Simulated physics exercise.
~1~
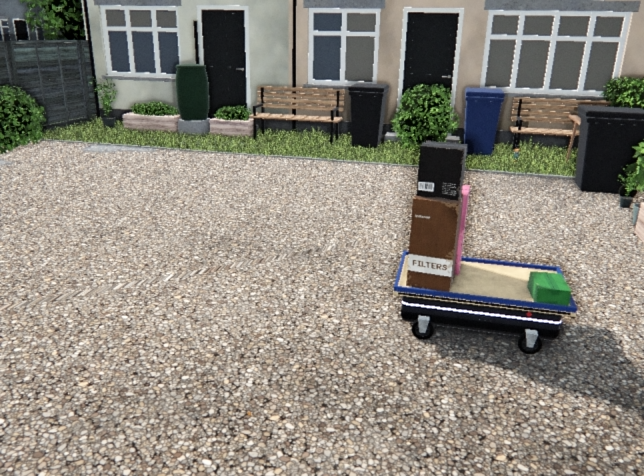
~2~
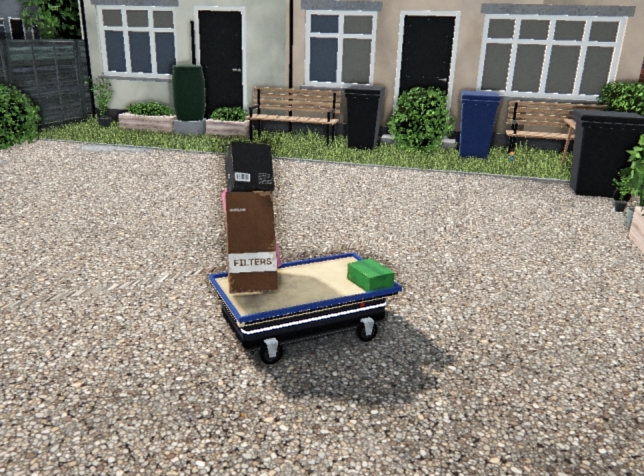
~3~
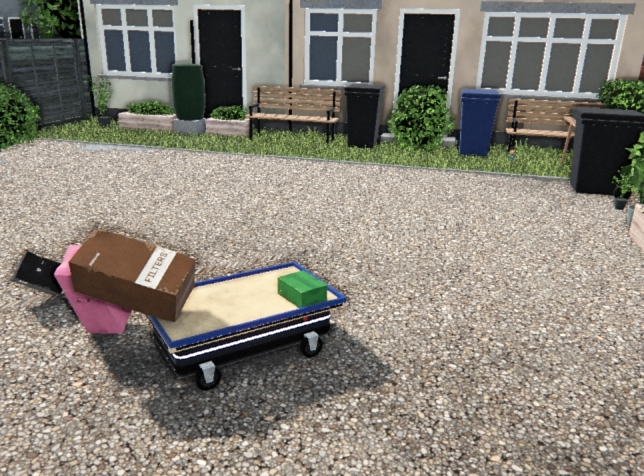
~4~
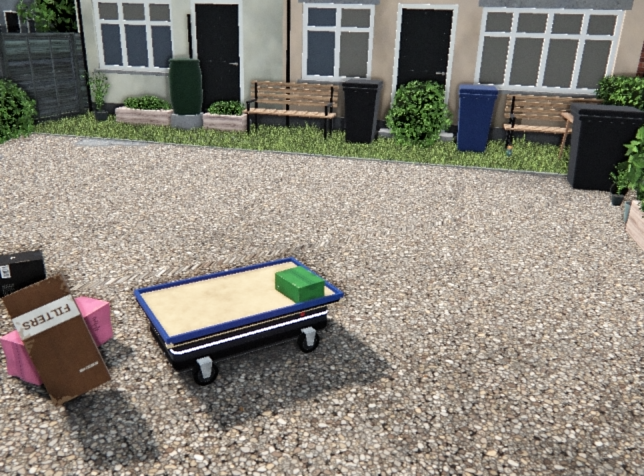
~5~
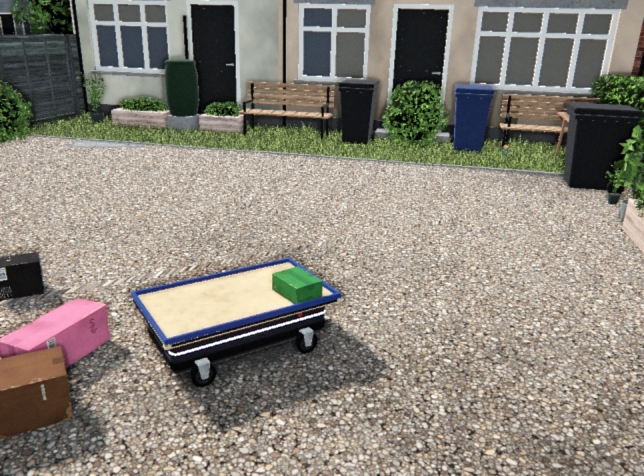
In the video, a flat cart carrying brown, black, pink and green boxes rolls left across gravel, turning as the tall boxes lean and topple off its left side. It stops with only the green box aboard, while the other three lie on the ground.
